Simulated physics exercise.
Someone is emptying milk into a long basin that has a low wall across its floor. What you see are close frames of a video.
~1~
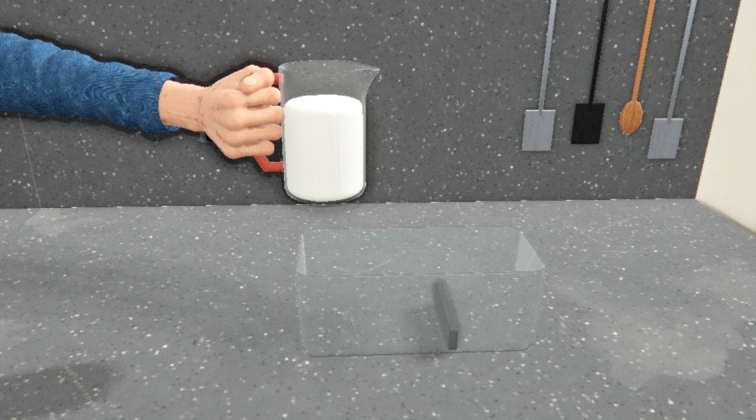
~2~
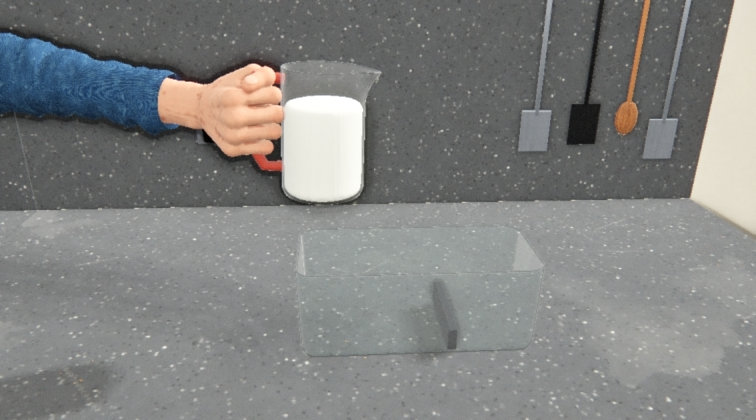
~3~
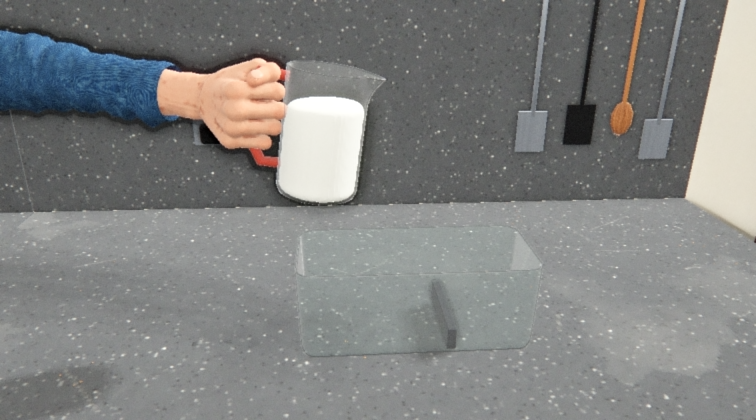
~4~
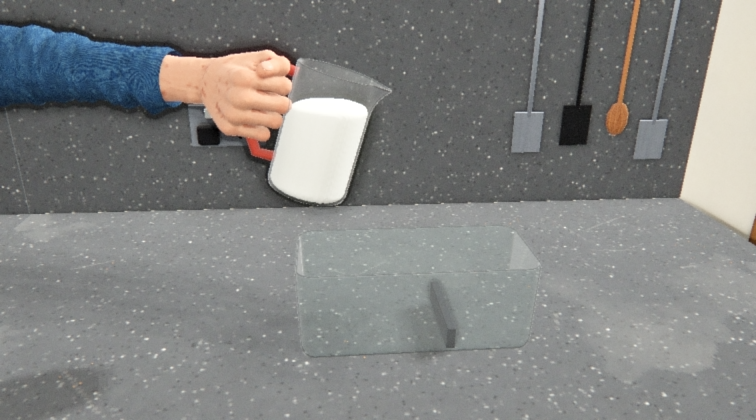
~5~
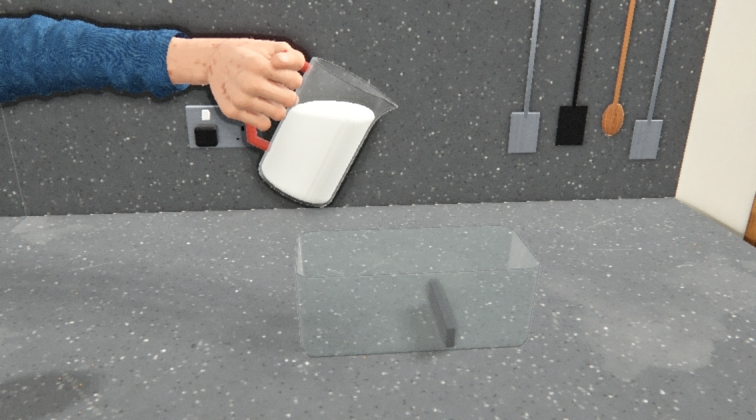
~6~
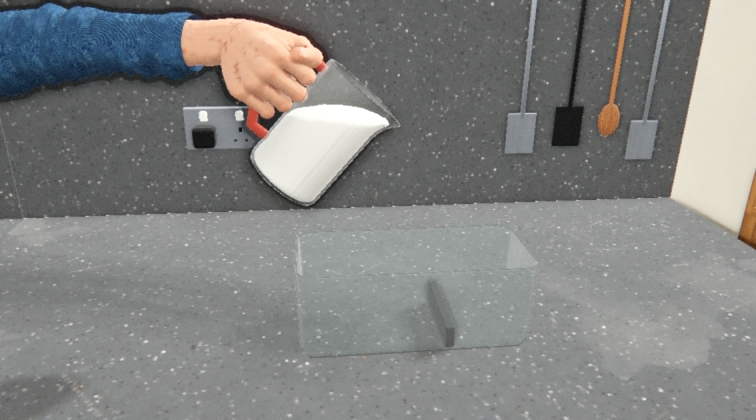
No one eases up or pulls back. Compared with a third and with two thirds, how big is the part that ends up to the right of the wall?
Middling share.
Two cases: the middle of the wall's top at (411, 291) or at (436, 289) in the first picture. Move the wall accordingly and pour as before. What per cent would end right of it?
Respectively 95 and 60 per cent, approximately.
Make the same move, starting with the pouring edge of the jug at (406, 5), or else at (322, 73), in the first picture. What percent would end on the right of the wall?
First try: 60 percent; second try: 15 percent.
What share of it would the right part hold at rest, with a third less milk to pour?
The share comes to roughly 25 per cent.
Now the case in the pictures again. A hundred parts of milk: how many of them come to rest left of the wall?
Roughly 55 %.
A moment on, the jug is tipped on its side and 74 per cent is still to pour, 3 is left of the wall and 3 right of it.
Next, the jug is tipped right over and 26 per cent is still to pour, 28 is left of the wall and 25 right of it.
Then the jug is tipped right over and 6 per cent is still to pour, 43 is left of the wall and 45 right of it.
Later the jug is tipped right over and 1 per cent is still to pour, 53 is left of the wall and 45 right of it.
At rest 54 per cent lies left of the wall, 45 right of it and 1 outside.
